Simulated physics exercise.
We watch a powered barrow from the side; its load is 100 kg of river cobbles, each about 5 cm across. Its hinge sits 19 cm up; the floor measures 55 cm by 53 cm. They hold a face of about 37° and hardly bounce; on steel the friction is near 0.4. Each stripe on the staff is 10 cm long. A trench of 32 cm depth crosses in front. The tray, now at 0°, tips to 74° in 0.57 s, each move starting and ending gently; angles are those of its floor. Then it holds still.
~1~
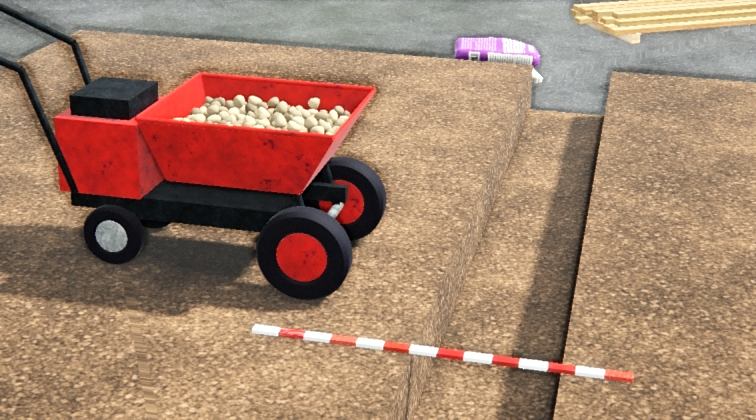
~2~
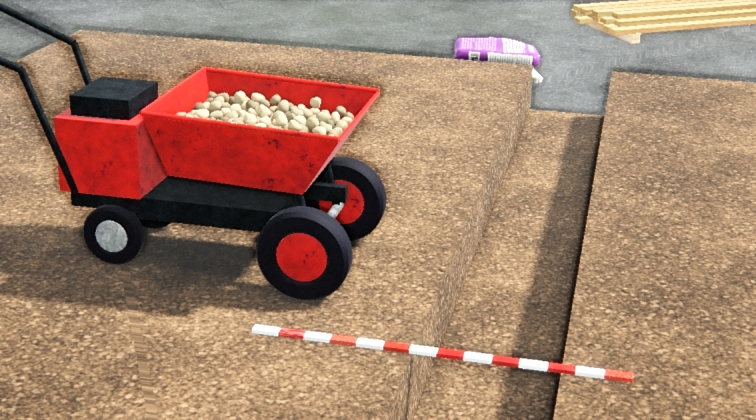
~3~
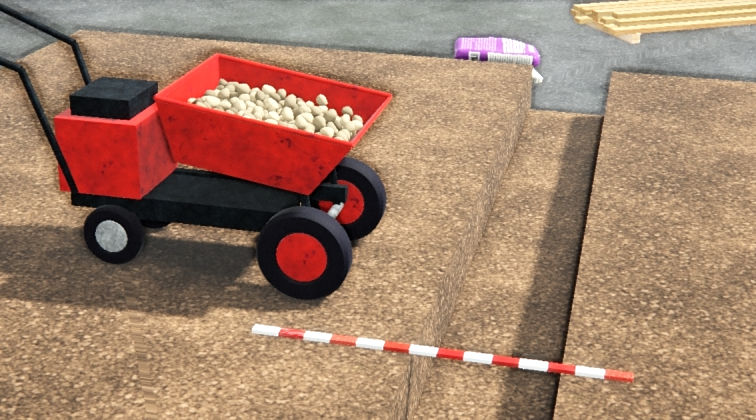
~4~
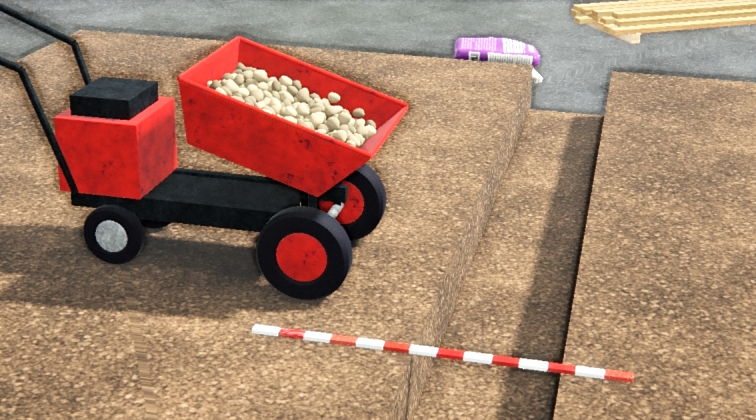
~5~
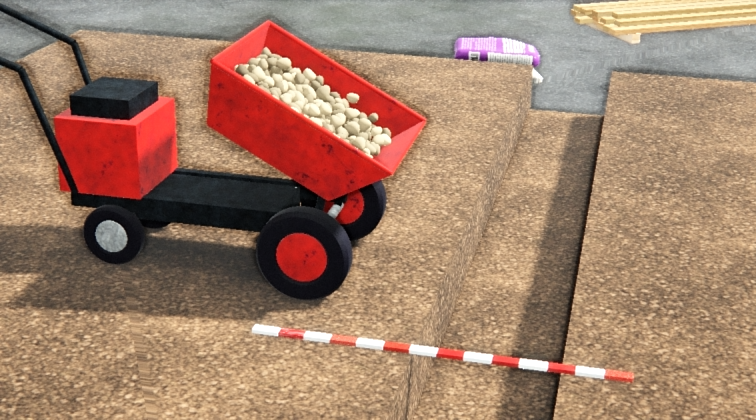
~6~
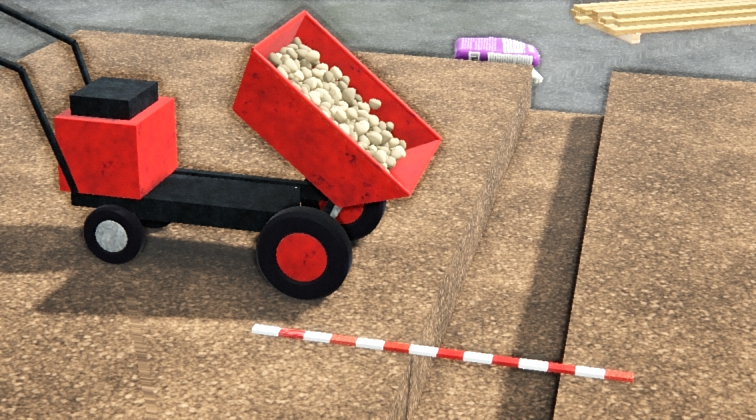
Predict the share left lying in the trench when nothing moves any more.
Close to 99 in a hundred.
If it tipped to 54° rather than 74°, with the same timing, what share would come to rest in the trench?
It would be near 35 per cent.
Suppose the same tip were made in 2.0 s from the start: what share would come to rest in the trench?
Then about 100 per cent.
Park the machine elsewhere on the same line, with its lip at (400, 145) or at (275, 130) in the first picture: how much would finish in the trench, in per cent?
Near 55 per cent from the first place, 75 from the second.
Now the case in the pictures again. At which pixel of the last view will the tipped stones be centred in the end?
Their middle is at about (518, 348).
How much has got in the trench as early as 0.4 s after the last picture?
Some 25 per cent.
Then, 0.1 s after the last picture the floor is at 63°, 100 % in the tray; the foremost stones are at (422, 201).
Then, 0.4 s after the last picture the floor is at 74°, 76 % in the tray, 24 % in the trench; the foremost stones are at (522, 310).
Then, 0.7 s after the last picture the floor is at 74°, 17 % in the tray, 82 % in the trench, 1 % past the trench; the foremost stones are at (602, 314).
Then, 2.7 s after the last picture the floor is at 74°, 0 % in the tray, 99 % in the trench, 1 % past the trench; the foremost stones are at (668, 326).
